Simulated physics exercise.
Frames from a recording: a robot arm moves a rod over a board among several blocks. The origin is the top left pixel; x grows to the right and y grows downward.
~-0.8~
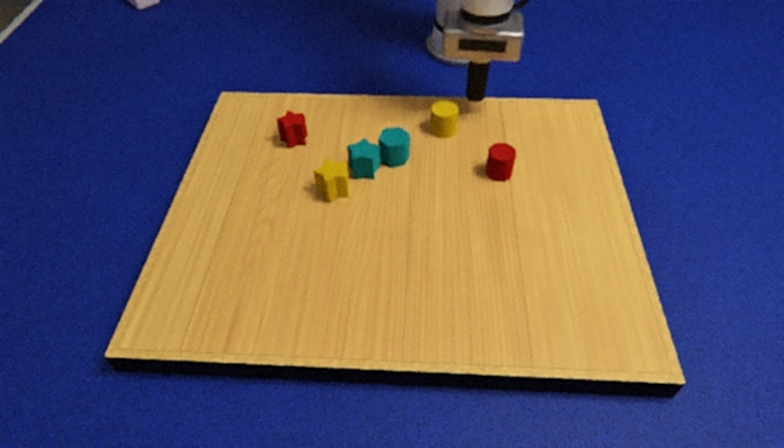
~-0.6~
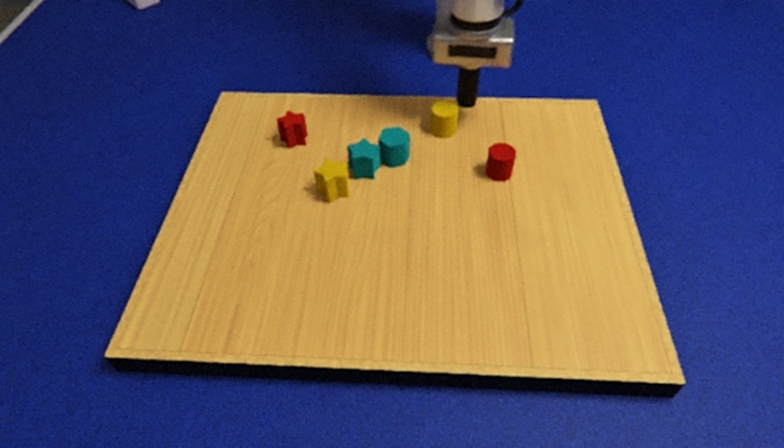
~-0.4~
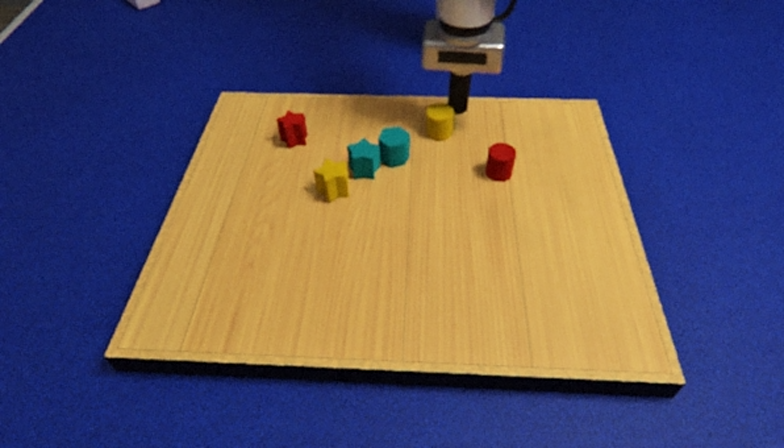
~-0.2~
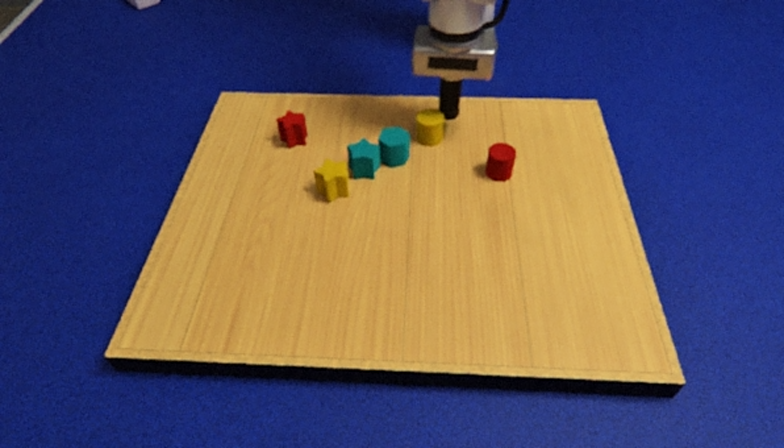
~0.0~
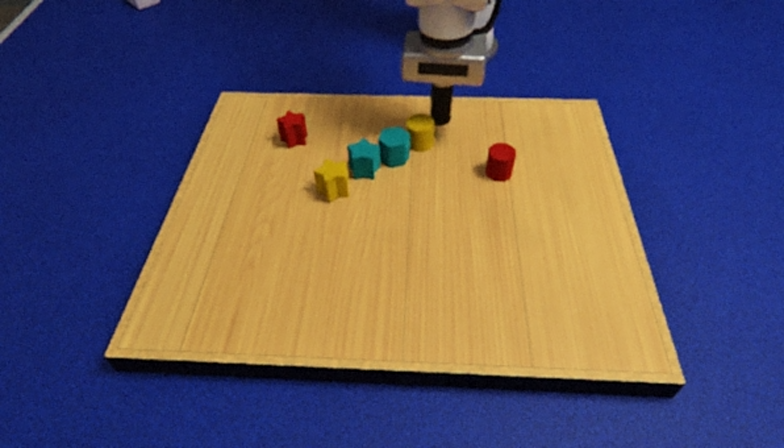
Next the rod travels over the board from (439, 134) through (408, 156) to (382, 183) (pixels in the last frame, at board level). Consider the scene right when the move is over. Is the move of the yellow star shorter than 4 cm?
Final answer: No.
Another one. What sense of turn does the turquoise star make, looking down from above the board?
Clockwise, looking down.
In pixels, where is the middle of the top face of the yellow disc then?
Its top middle will sit at (355, 167).
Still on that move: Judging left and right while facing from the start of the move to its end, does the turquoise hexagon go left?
That would be a no.
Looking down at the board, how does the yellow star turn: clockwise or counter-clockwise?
That block twists counter-clockwise.
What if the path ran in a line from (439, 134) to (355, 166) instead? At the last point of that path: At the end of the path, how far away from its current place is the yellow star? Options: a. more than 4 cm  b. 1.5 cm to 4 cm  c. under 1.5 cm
That would be a.
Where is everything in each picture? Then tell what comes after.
In the first frame, rod's lower end (475, 97); yellow star (332, 169); turquoise star (363, 149); turquoise hexagon (394, 136); yellow disc (445, 108).
In the second frame, rod (466, 103); blocks still.
In the third frame, rod (457, 109); yellow disc (440, 111).
In the fourth frame, rod (449, 115); yellow disc (430, 116).
In the fifth frame, rod (440, 120); yellow star (332, 169); turquoise star (363, 149); turquoise hexagon (394, 136); yellow disc (421, 122).
The first path, step by step. One third of the way, rod (419, 134); yellow star (329, 171); turquoise star (347, 155), turned 25° clockwise; turquoise hexagon (374, 147); yellow disc (397, 135).
Two thirds of the way, rod (397, 150); yellow star (304, 180), turned 45° anticlockwise; turquoise star (318, 161), turned 50° clockwise; turquoise hexagon (347, 161), turned 20° clockwise; yellow disc (374, 151).
At the end, rod (381, 169); yellow star (293, 182), turned 90° anticlockwise; turquoise star (299, 162), turned 75° clockwise; turquoise hexagon (324, 170), turned 40° clockwise; yellow disc (355, 167).
